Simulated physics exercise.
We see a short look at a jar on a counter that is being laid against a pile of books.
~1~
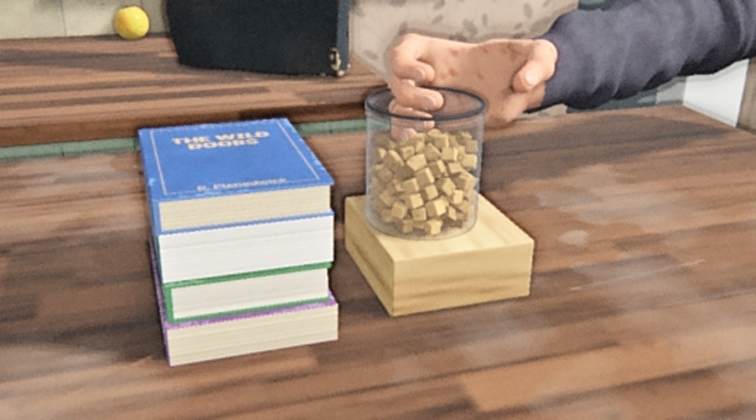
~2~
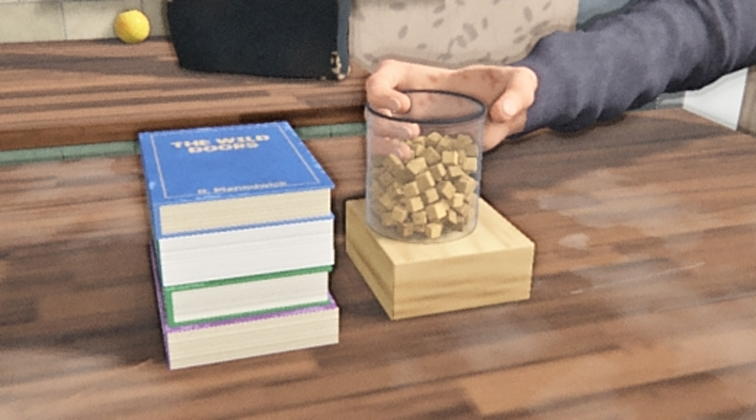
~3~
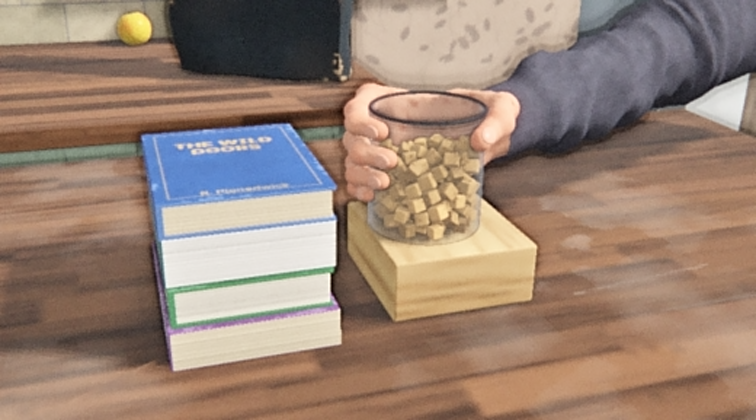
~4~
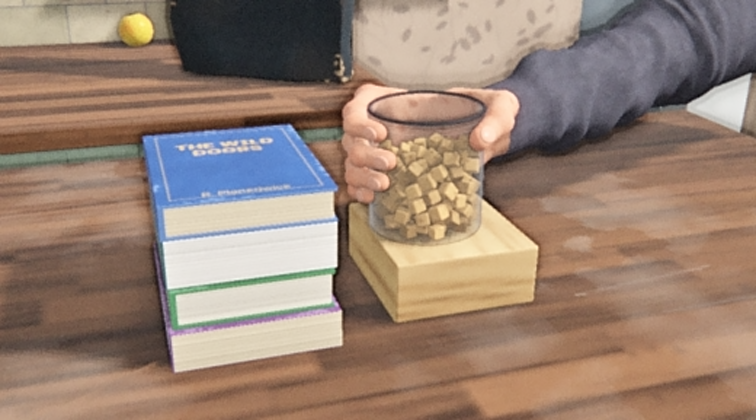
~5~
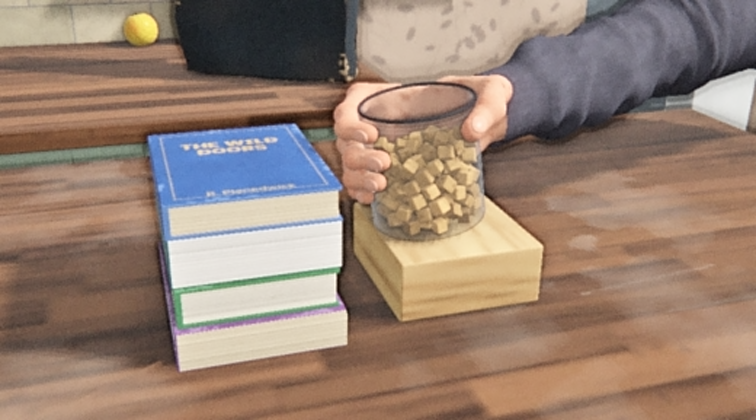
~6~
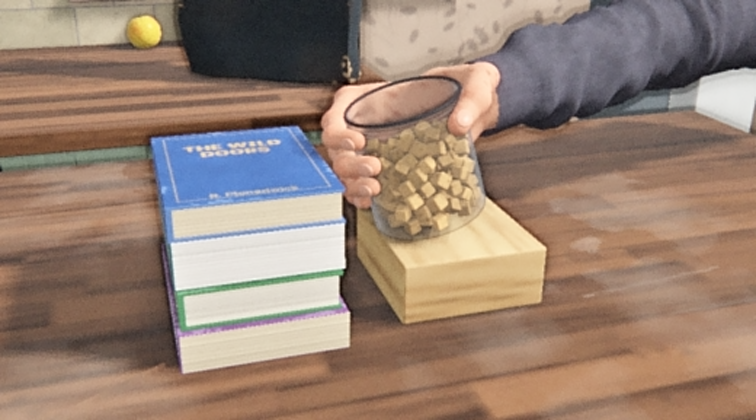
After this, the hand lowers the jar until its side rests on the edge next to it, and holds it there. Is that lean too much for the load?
Result: Filling fully retained.
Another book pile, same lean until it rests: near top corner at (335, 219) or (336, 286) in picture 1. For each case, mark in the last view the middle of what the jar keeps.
The middle comes to rest at (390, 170) the first time and at (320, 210) the second time.
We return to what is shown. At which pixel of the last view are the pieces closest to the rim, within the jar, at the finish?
Roughly at (399, 130).
Then, 0.15 s past the last view, the jar leans 23°; everything is still inside.
Then, 0.34 s past the last view, the jar leans 31°; everything is still inside.
Then, 0.55 s past the last view, the jar rests on the book pile at 33°; everything is still inside.
Finally, the jar rests on the book pile at 33°; everything is still inside.
